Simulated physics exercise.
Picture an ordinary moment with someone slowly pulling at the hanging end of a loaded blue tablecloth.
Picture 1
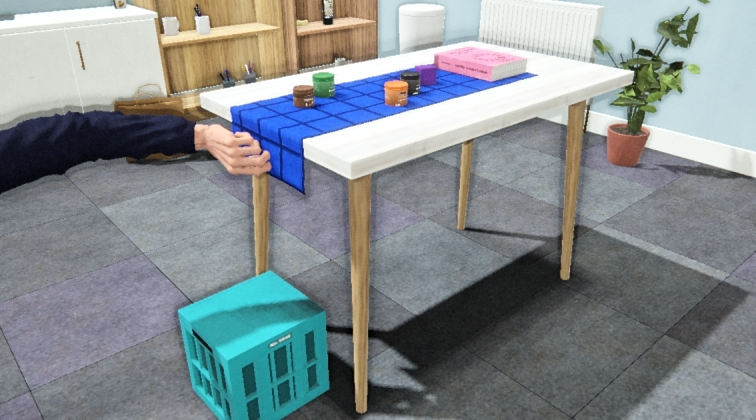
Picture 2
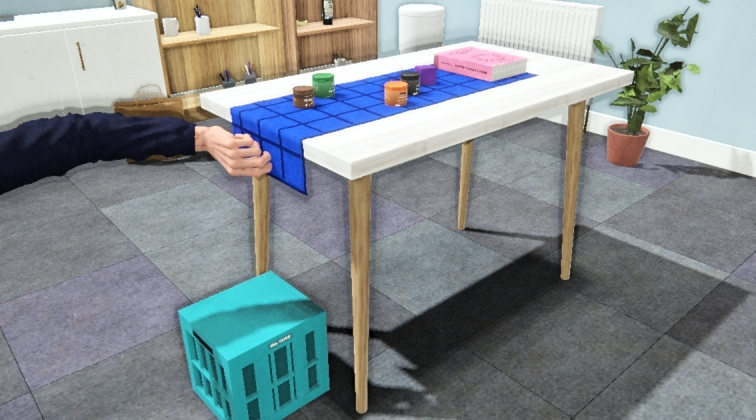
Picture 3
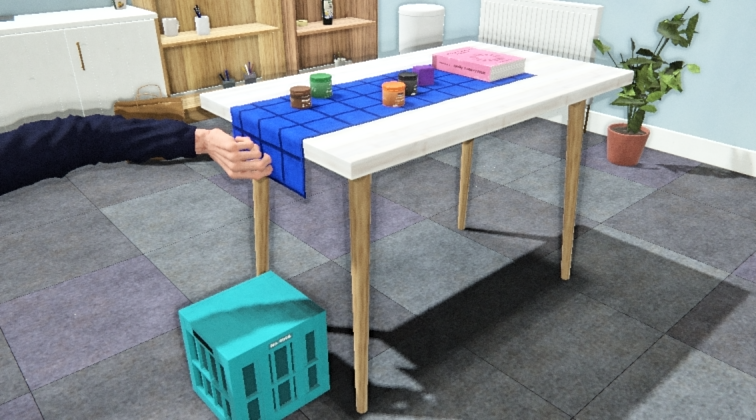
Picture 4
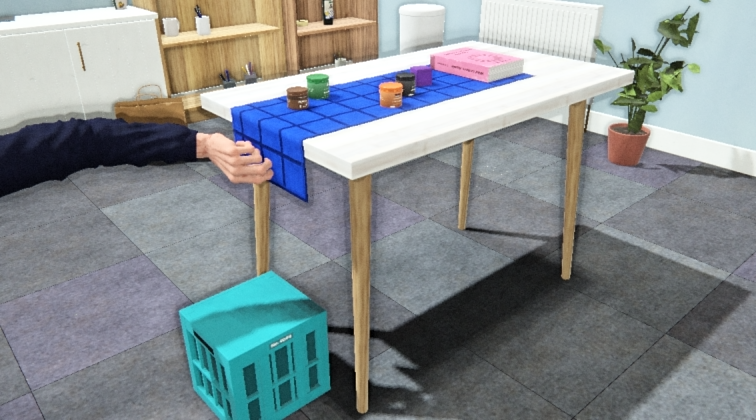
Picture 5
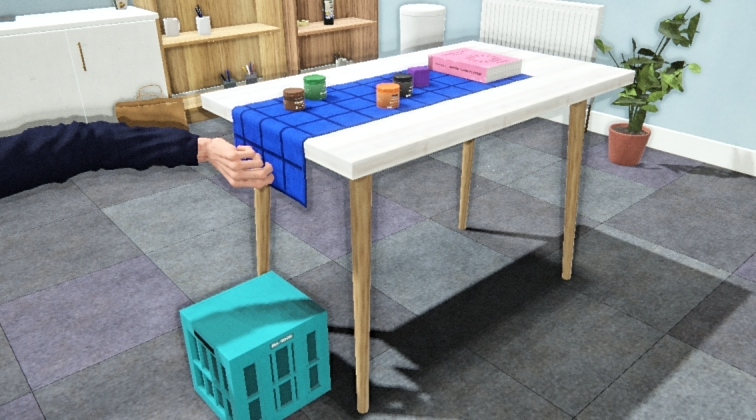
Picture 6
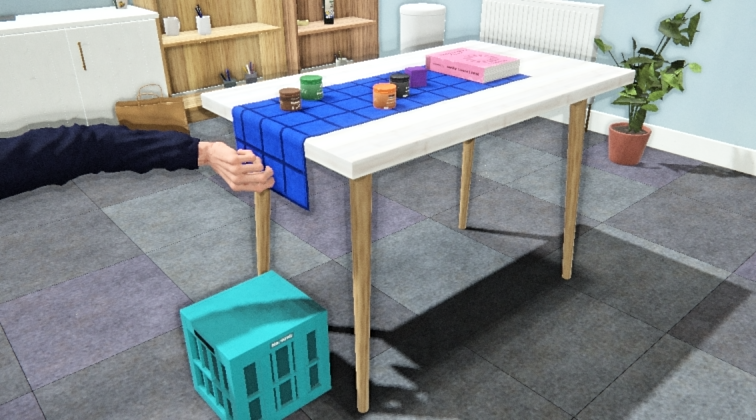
A person's dark-sleeved arm reaches in from the left of a bright room with grey carpet tiles, seen from slightly above by a still camera. The hand grips the hanging end of a blue cloth on a white table, with four small pots, a purple cube and a pink box on top and a teal crate below. It slowly draws the cloth down, and the pots and cube creep slightly left.
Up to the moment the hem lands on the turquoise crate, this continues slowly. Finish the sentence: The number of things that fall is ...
The number of things that fall is three.
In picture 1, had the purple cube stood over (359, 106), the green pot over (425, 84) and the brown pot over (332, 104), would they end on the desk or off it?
The purple cube goes over; the green pot stays on; the brown pot falls.
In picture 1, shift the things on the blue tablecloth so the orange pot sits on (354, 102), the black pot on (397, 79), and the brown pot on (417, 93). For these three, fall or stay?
Looking at each one, the orange pot drops away, the black pot remains in position and the brown pot remains in position.
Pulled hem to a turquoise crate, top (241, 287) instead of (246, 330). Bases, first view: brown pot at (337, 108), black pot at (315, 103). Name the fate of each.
As for the brown pot, it leaves the top; as for the black pot, it leaves the top.
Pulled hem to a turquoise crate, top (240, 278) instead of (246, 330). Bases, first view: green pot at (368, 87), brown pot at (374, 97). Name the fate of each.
Result: Green pot still there, brown pot still there.
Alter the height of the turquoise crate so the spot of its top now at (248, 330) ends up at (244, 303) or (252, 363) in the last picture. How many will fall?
Totals 2, 4.
Soon after, hem near (274, 244); brown pot gone.
After that, hem on the crate; brown pot, green pot and orange pot gone.
In the end, hem on the crate; brown pot, green pot and orange pot gone. The desk loses three.
